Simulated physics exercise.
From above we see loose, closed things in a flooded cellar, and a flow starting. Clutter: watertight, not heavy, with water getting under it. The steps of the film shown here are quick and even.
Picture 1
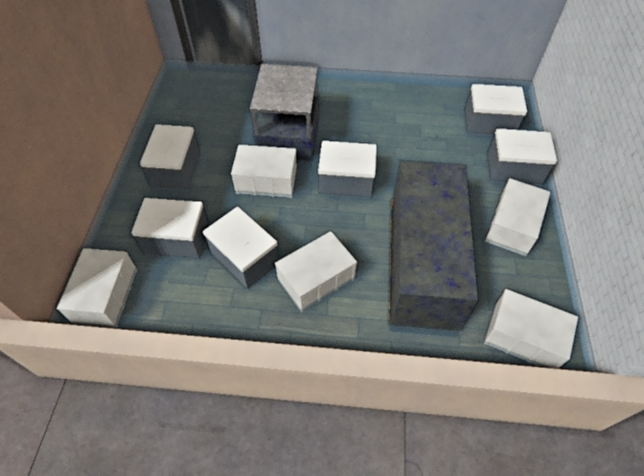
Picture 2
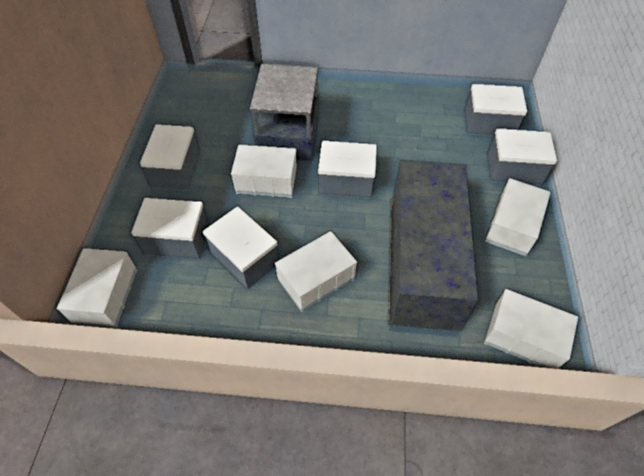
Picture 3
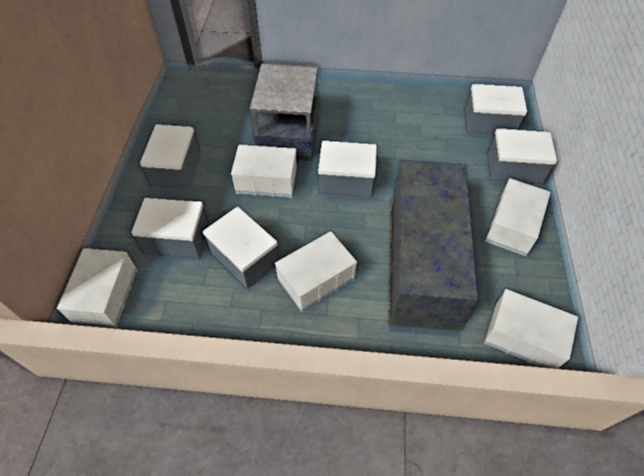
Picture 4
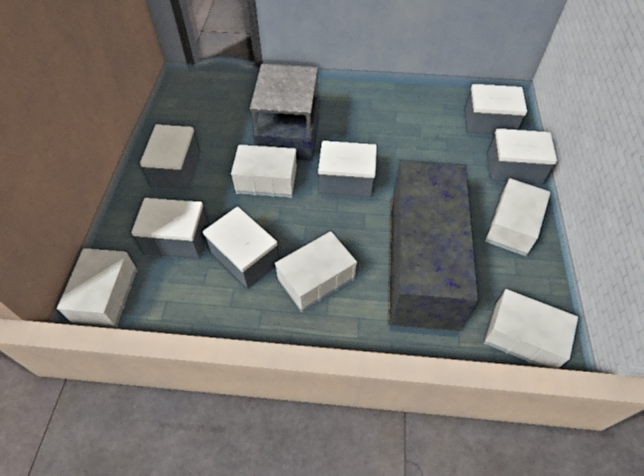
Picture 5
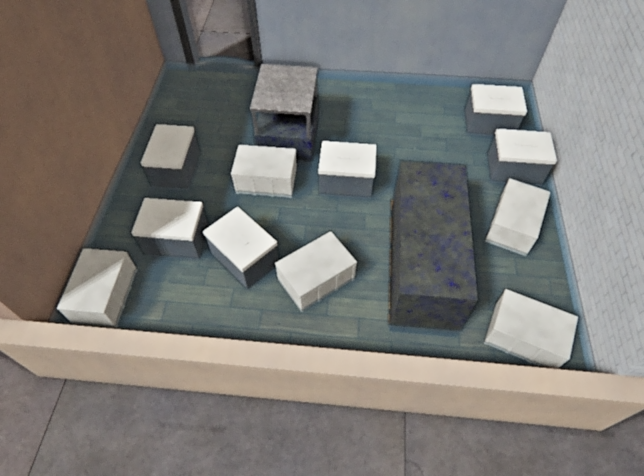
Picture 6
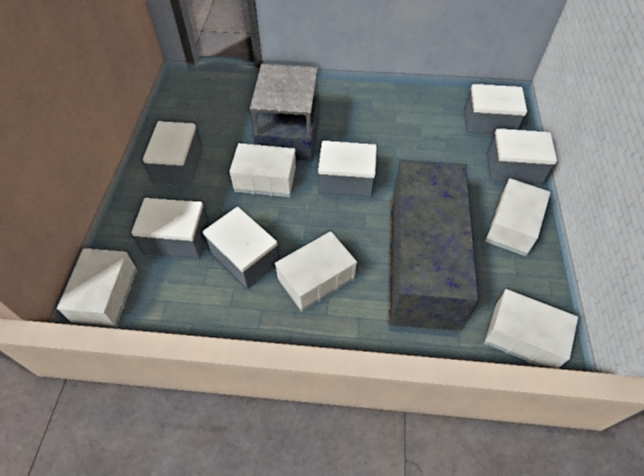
White boxes barely shifting on a dark teal floor in a walled room, seen from above, around a long dark block.
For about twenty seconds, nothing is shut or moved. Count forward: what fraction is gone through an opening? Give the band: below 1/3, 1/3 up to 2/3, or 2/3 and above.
Honestly, the part swept out lands in the lowest band of thirds.
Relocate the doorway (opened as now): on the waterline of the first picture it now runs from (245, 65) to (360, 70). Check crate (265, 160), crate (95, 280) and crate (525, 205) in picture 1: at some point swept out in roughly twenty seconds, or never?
Taking them as listed: Exits, never leaves, never leaves.
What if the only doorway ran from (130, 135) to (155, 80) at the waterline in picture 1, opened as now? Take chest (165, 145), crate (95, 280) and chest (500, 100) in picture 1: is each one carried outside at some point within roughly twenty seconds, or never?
In that order: Washed out, left behind, still in.
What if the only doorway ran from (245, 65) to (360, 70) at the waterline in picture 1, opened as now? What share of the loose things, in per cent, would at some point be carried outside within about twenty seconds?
Something like 40 percent.
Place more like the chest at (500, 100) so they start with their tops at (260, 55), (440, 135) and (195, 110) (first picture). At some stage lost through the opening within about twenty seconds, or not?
Result, in sequence: Ends up outside; never gets out; ends up outside.
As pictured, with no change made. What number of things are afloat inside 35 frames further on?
The total here is 9.
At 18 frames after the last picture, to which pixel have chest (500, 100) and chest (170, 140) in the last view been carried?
Approximately (468, 93) for the first and (199, 51) for the second.
A moment on, 0 of 11 are out; 11 afloat.
Next, 0 of 11 are out; 11 afloat.
Later, 2 of 11 are out; 9 afloat.
In the end, 2 of 11 are out; 9 afloat.
